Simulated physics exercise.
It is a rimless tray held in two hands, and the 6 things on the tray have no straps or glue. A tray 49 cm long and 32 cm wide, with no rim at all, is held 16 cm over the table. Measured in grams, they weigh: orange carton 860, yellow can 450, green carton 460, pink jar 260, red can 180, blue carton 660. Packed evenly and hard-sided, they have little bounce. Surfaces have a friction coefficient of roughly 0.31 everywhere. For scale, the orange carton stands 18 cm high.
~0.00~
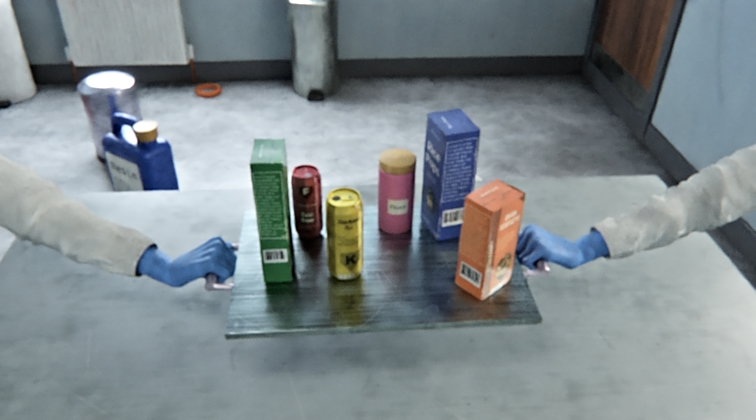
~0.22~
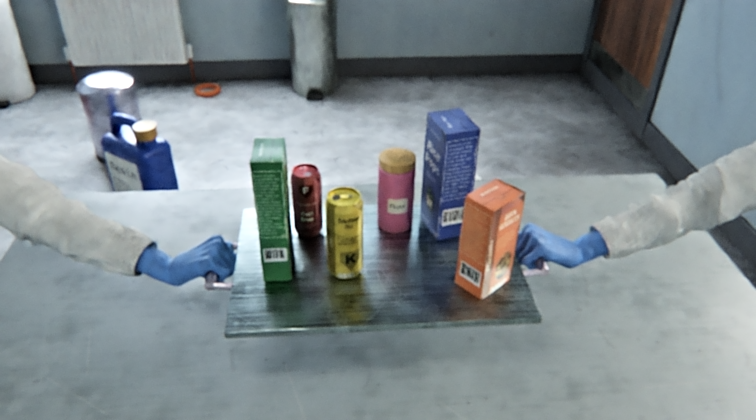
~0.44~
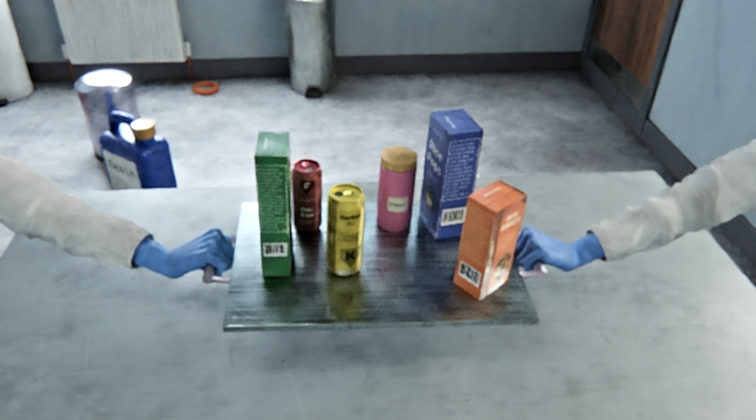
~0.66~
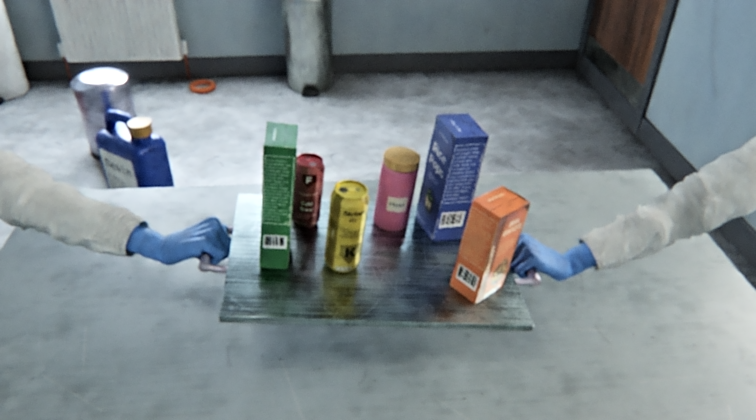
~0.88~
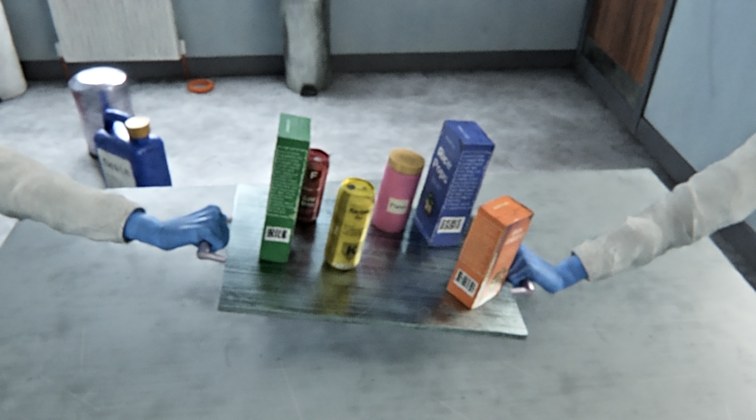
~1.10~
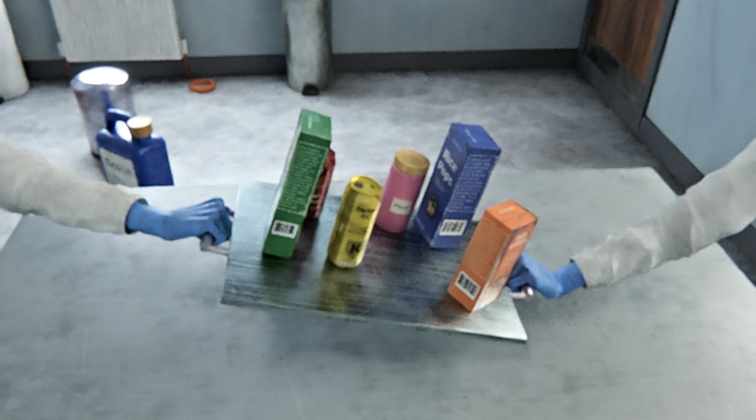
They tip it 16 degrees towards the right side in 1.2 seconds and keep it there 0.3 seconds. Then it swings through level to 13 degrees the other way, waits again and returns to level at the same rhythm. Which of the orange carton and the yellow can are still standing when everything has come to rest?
The orange carton is not, the yellow can is not.
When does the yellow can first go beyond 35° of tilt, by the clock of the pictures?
Near 1.4 s.
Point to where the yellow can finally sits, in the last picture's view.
It stops at about (452, 266).
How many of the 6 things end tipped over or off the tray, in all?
In total, 6.
After 1.90 s, tilt 12°, right edge down; yellow can on its side near (450, 268); orange carton 4° off its base near (531, 261); green carton on its side.
After 2.90 s, tilt 13°, left edge down; orange carton and blue carton now off the tray; yellow can on its side near (448, 256); green carton on its side.
After 3.70 s, tilt 6°, left edge down; red can now off the tray; yellow can on its side near (451, 261); green carton on its side.
In the end (4.7 s), off the tray and tipped over, orange carton, pink jar, red can and blue carton; toppled on the tray, yellow can and green carton. In the last view, orange carton near (596, 339), yellow can near (452, 266).
